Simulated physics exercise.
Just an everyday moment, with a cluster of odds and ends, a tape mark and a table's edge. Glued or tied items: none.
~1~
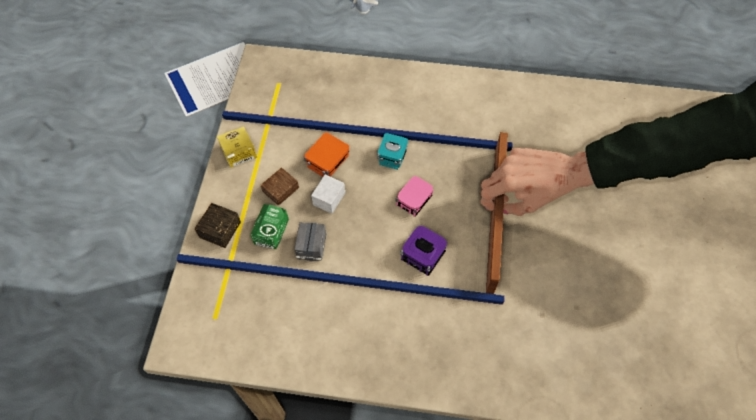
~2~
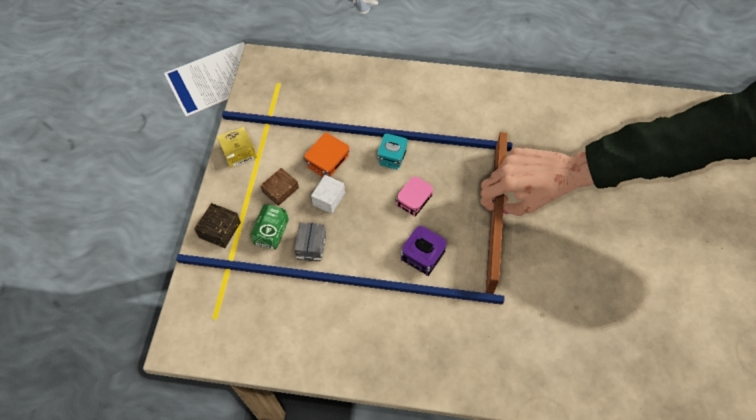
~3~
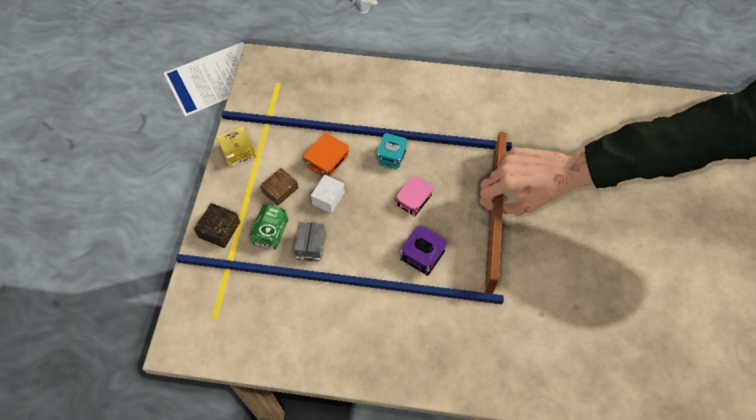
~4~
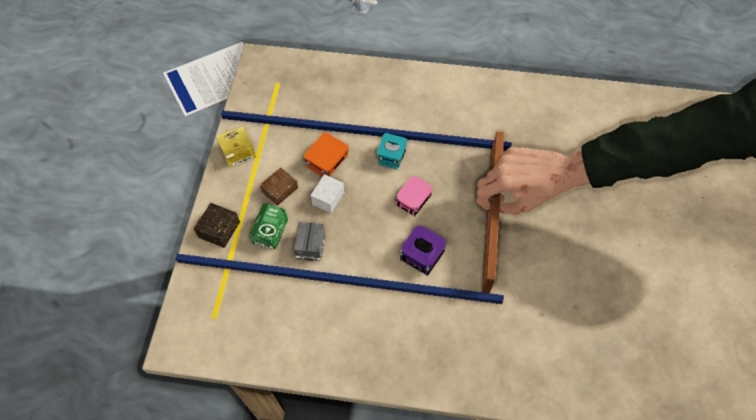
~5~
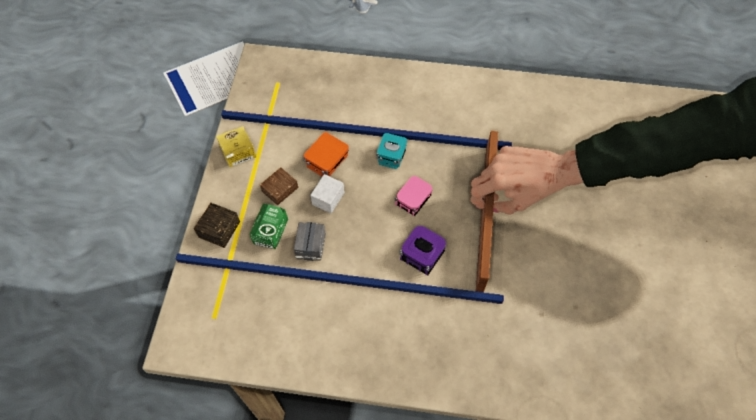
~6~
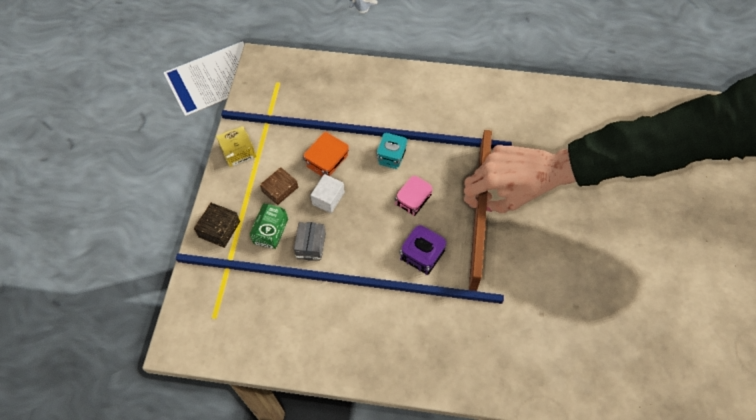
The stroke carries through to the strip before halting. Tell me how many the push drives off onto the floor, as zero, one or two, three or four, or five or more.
Three or four, I think.
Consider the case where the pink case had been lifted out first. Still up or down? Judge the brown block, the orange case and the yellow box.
Brown block - safe; orange case - safe; yellow box - gone.
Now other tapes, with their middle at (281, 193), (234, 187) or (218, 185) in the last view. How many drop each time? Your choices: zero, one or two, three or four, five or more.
So, going place by place, I'd say just one or two; 5 or more; more than four.
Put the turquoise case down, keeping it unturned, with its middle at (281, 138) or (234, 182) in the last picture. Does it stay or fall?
Order of tries: On, off.
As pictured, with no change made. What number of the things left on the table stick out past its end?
The count is 2.
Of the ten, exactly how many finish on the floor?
The number is 4.
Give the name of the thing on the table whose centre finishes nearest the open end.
It is the grey box.
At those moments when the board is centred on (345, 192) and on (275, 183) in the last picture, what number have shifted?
Moved so far: 7, later 10.
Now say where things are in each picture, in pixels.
In the first frame, yellow box (237, 147); black block (218, 225); brown block (280, 186); board (497, 210); tape (250, 190).
In the second frame, black block (218, 226); purple case (424, 251).
In the third frame, brown block (280, 187); board (497, 210).
In the fourth frame, yellow box (236, 147); grey box (310, 242).
In the fifth frame, black block (218, 225); pink case (414, 196).
In the sixth frame, yellow box (237, 147); black block (218, 225); brown block (279, 186); board (480, 208); tape (249, 189).
Soon after, none off yet; yellow box at rest near (237, 147); black block at rest near (218, 225); brown block at rest near (279, 186).
Then, none off yet; yellow box moved a little near (224, 144); black block moved about its own width near (179, 224); brown block moved well along near (230, 186).
At rest, the number that fall off is three or four; fallen, green box, brown block, black block and yellow box.
